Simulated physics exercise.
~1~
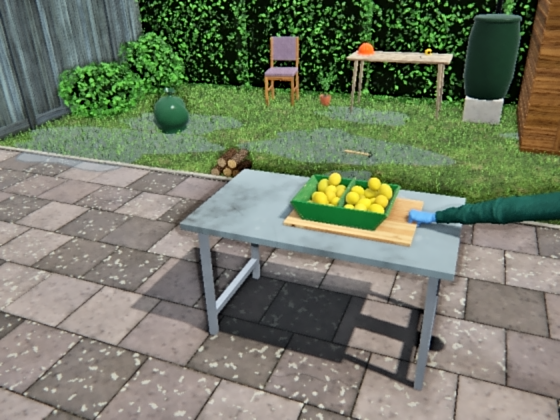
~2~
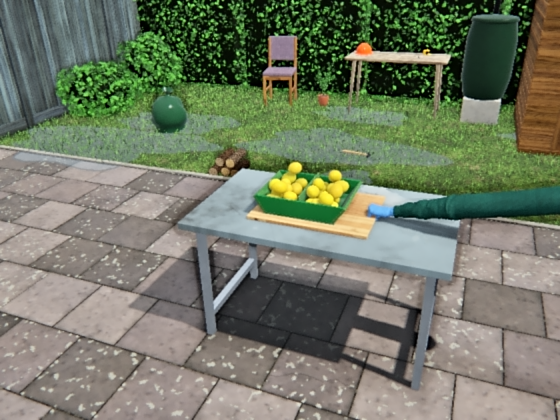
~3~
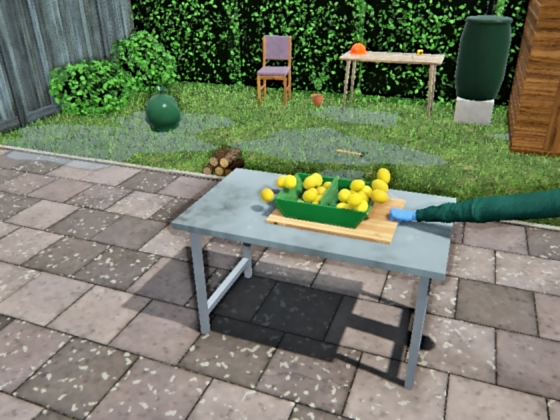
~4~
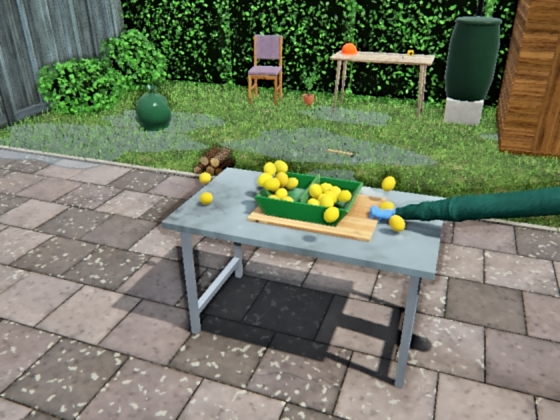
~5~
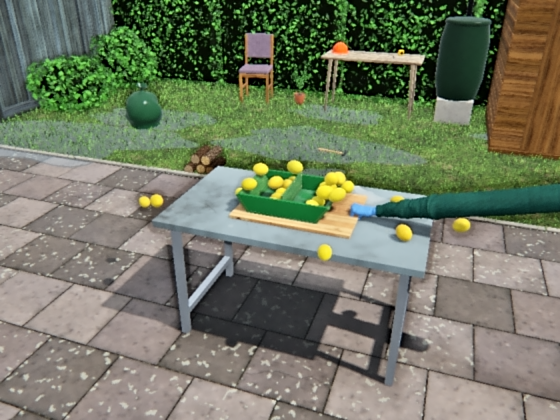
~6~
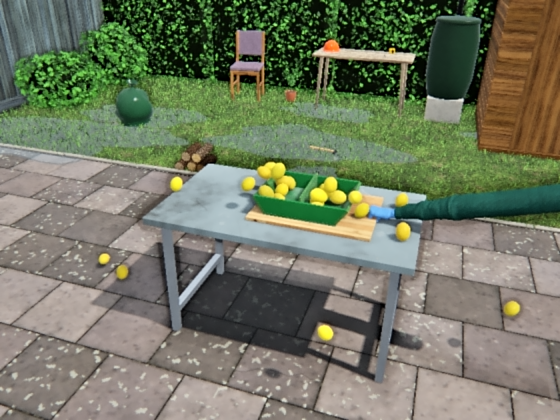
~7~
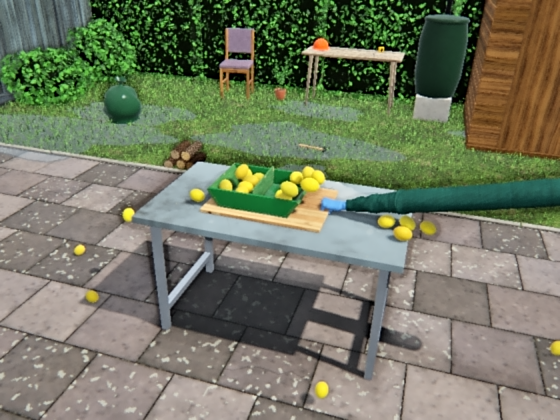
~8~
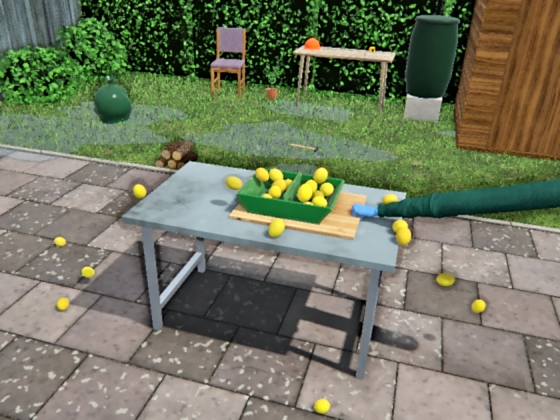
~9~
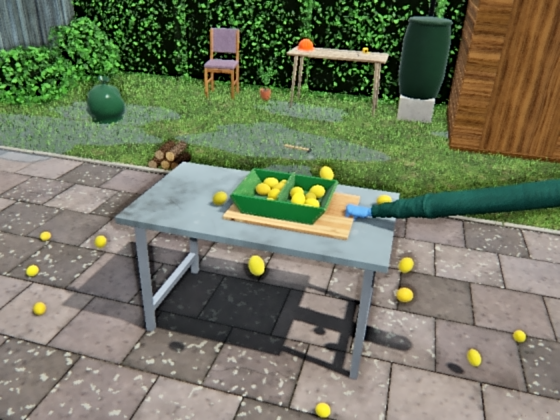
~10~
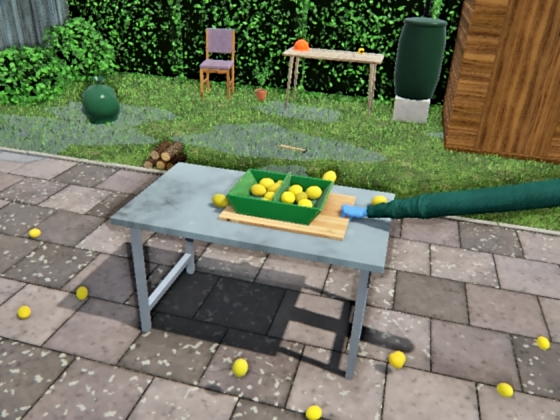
Garden patio with a gloved arm shaking a green crate of lemons on a table, many spilling onto the paving, some staying inside.
